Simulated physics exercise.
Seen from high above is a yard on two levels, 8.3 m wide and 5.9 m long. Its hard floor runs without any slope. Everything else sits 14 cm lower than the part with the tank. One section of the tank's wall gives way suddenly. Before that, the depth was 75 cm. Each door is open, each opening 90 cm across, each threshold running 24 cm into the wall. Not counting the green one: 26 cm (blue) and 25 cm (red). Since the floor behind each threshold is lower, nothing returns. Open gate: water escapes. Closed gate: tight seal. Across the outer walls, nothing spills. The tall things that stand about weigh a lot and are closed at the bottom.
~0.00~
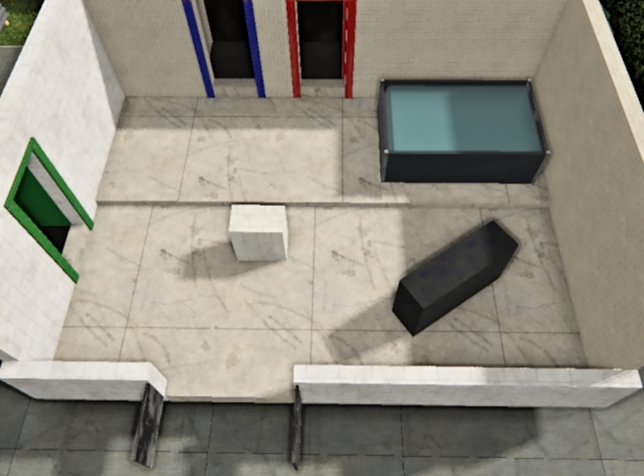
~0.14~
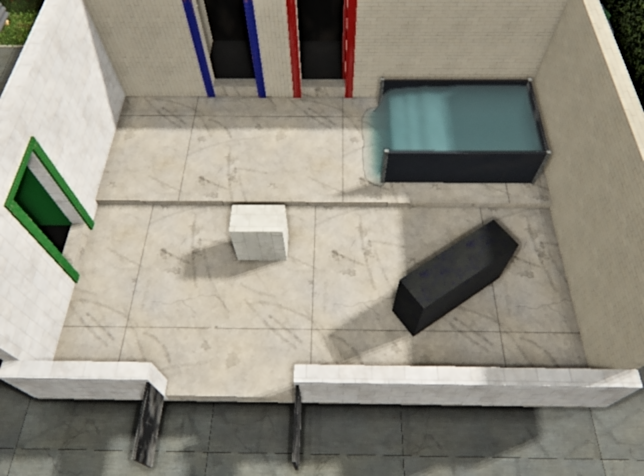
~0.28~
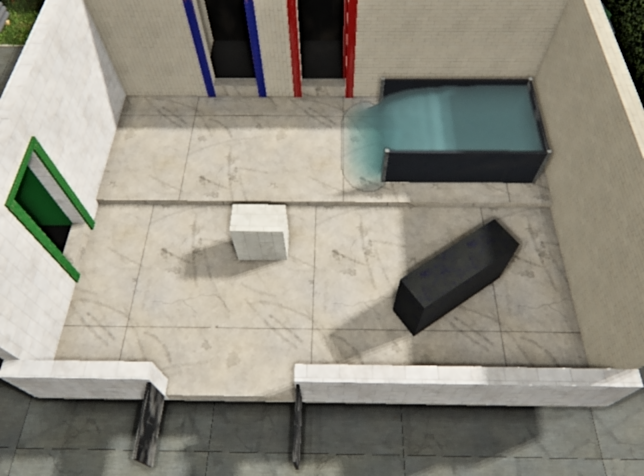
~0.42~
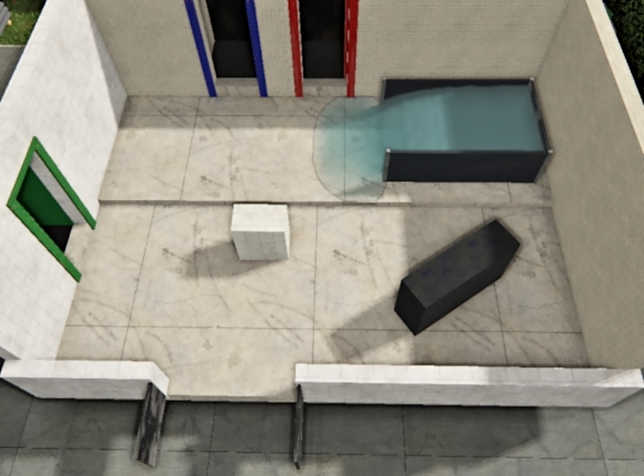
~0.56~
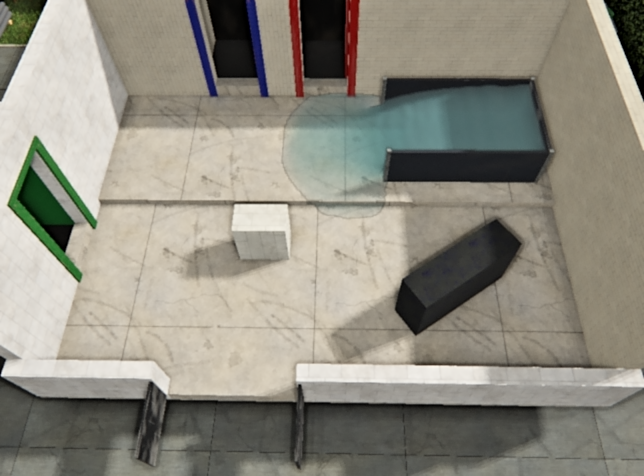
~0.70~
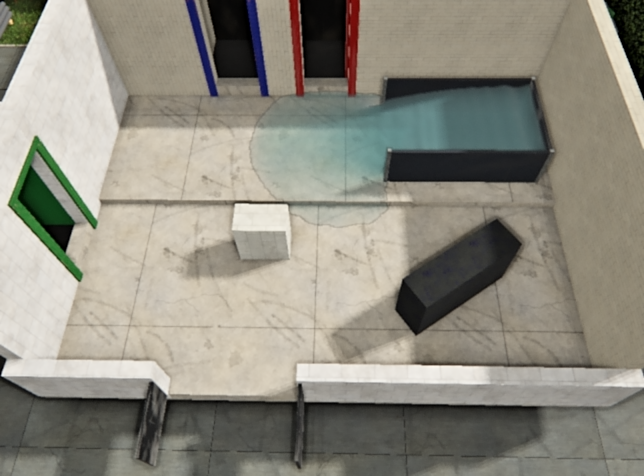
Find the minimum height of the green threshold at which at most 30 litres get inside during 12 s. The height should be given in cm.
The minimum is about 19 cm.
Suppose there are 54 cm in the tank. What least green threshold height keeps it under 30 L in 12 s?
Roughly 11.5 centimetres would do it.
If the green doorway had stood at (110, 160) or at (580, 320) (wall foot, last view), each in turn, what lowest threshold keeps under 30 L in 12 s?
You'd want roughly 24 cm there first, then roughly 8.0 cm.
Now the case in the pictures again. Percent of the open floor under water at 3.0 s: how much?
Roughly 55 percent of the floor is wet.
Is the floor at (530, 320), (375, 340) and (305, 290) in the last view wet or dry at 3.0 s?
Taking the spots one by one: Untouched, untouched, swamped.
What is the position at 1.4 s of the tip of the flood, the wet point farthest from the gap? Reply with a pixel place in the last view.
At about (129, 125).
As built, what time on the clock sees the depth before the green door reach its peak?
Around 2.8 seconds.
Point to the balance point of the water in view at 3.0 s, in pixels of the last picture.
My guess is close to (281, 158).
After 1.4 s water covers 35 % of the floor, deepest (31 cm) near (373, 154); it has not reached the green door.
After 3.0 s water covers 55 % of the floor, deepest (41 cm) near (133, 112); 25 cm at the green door, 1 litre in over its 23 cm threshold.
After 12.0 s water covers 95 % of the floor, deepest (16 cm) near (573, 287); 10 cm at the green door, 7 litres in over its 23 cm threshold.
At the green door as built, the water arrived by 2.2 s and peaked near 26 cm at 2.8 s.
Run again over the same 12 s with other heights there, 63 litres in over 15 cm, 17 litres over 20.5 cm. The limit of 30 litres is kept from about 19 cm up.
